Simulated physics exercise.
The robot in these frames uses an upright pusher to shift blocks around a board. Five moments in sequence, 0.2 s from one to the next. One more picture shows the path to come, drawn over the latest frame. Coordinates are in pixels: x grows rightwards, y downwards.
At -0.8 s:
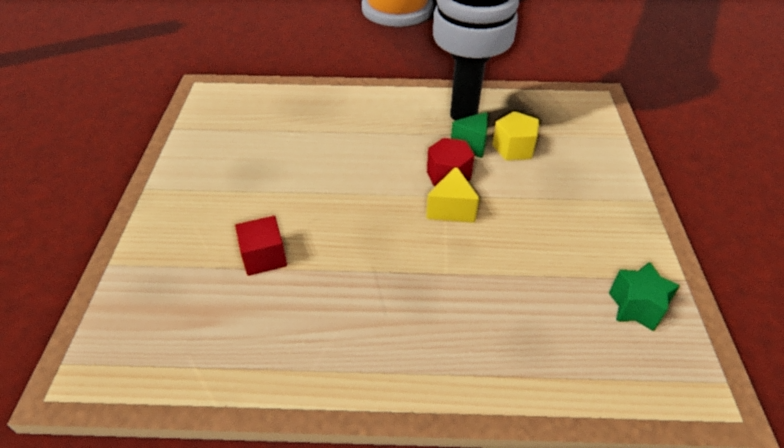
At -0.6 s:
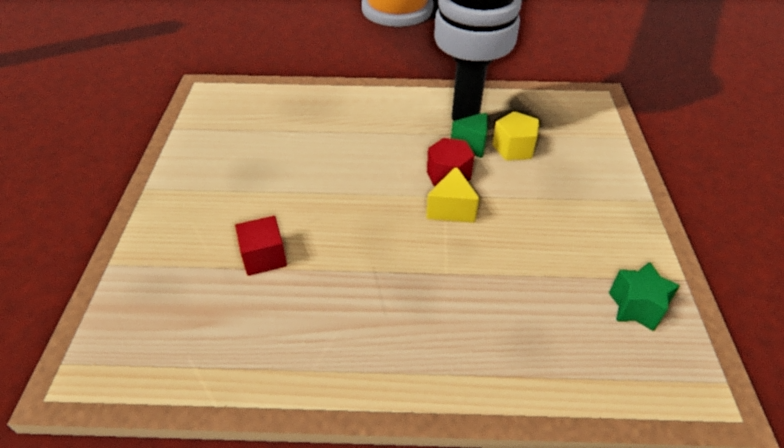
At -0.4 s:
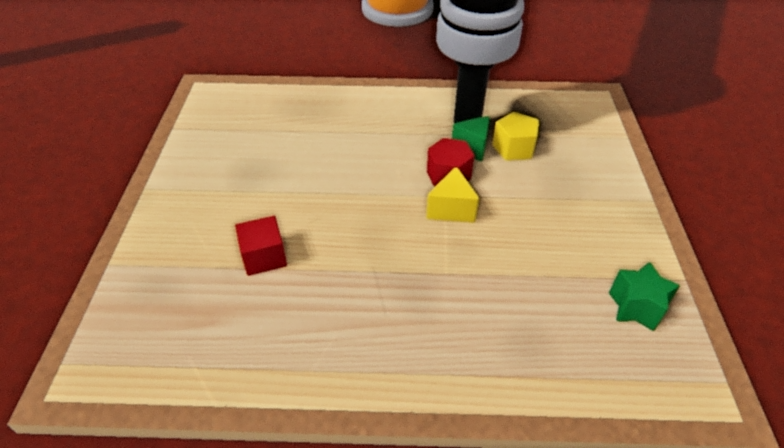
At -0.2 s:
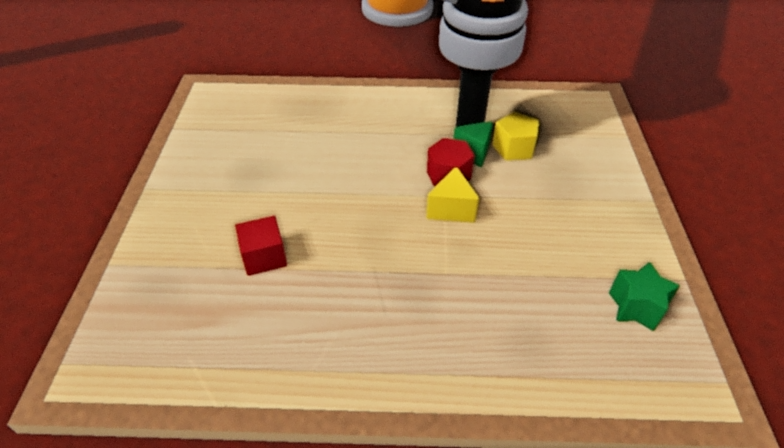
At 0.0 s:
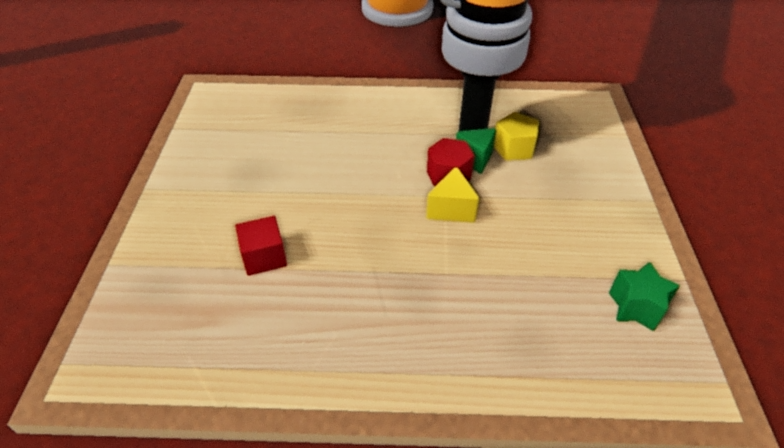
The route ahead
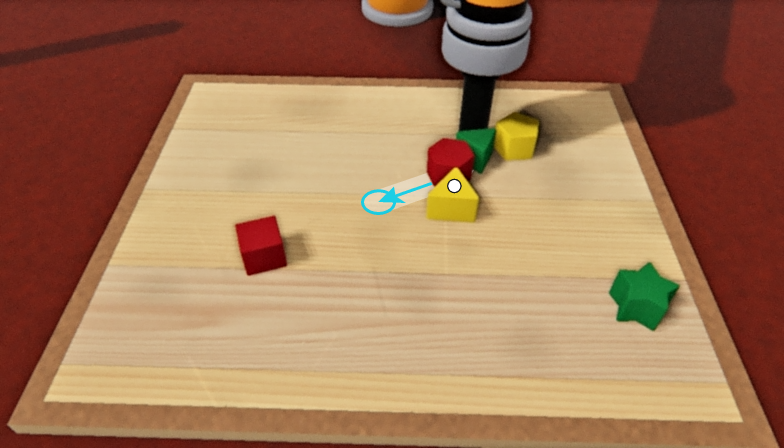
On a wooden board over a red surface, a robot's upright black pusher stands behind a green triangle, near red and yellow blocks. The pusher edges toward the viewer and slightly right, nudging the green triangle a short way forward between the red hexagonal and yellow pentagonal blocks.
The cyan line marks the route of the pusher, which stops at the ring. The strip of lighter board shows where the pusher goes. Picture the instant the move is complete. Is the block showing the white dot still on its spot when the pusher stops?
I'd say no.
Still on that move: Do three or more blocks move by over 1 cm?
Answer: Yes.
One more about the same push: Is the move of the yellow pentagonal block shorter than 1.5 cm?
Yes - that is the case.
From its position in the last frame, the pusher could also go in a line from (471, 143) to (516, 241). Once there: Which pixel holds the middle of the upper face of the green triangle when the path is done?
The middle of its upper face should be somewhere near (500, 233).
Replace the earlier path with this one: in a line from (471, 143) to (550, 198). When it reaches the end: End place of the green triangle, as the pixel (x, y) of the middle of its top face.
It should be at about (494, 158).
Drawn move, from (471, 143) by way of (457, 170) and (421, 187) to (379, 202); the dot is on the yellow triangle.
On the path given first. One third of the way, pusher (457, 160); red hexagonal block (438, 167), turned 45° clockwise; yellow triangle (447, 197), turned 55° anticlockwise; green triangle (484, 158), turned 25° anticlockwise.
Two thirds of the way, pusher (420, 177); red hexagonal block (410, 189), turned 15° clockwise; yellow triangle (442, 208), turned 100° anticlockwise; green triangle (483, 159), turned 35° anticlockwise.
At the end, pusher (378, 191); red hexagonal block (391, 204), turned 40° anticlockwise; yellow triangle (442, 210), turned 115° anticlockwise; green triangle (483, 159), turned 35° anticlockwise; yellow pentagonal block still.
